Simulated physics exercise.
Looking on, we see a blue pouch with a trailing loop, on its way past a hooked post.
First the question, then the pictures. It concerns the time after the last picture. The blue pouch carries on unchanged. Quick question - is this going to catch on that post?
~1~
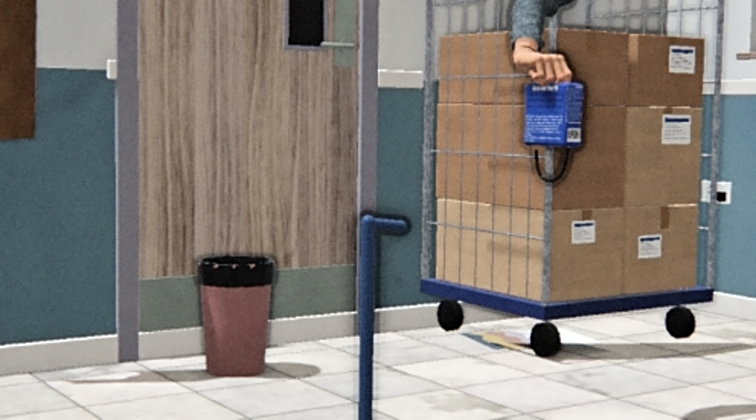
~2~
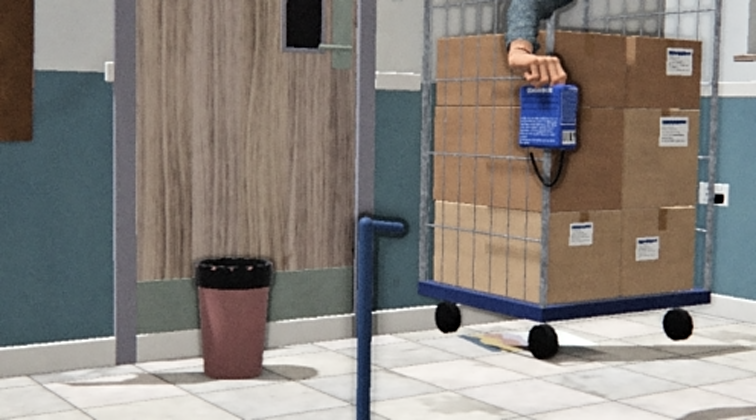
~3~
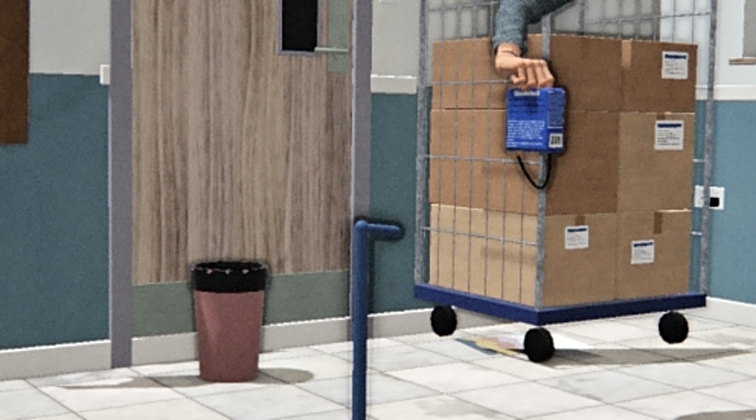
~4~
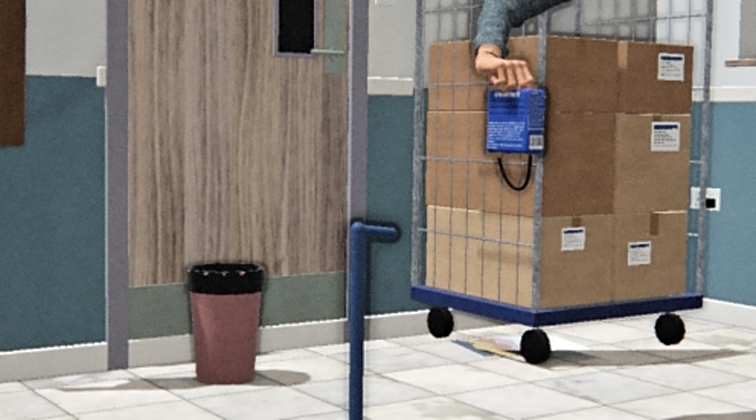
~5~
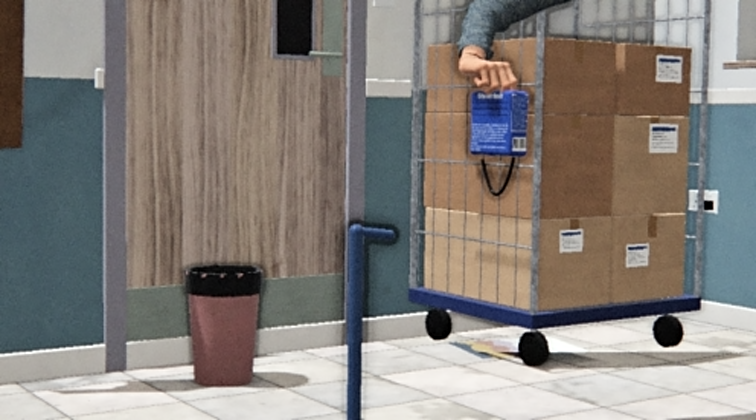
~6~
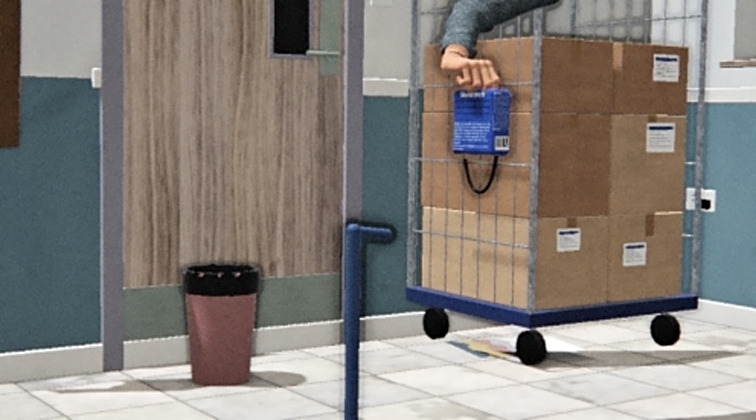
My guess is it will keep moving right past the post.
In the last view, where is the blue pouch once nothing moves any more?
It ends up near (211, 119).
Then, 0.84 s past the final frame, pouch over the post near (369, 121).
Then, 1.60 s past the final frame, pouch past the post near (253, 119).
When it is over, pouch past the post near (211, 118). The blue pouch comes away clean.
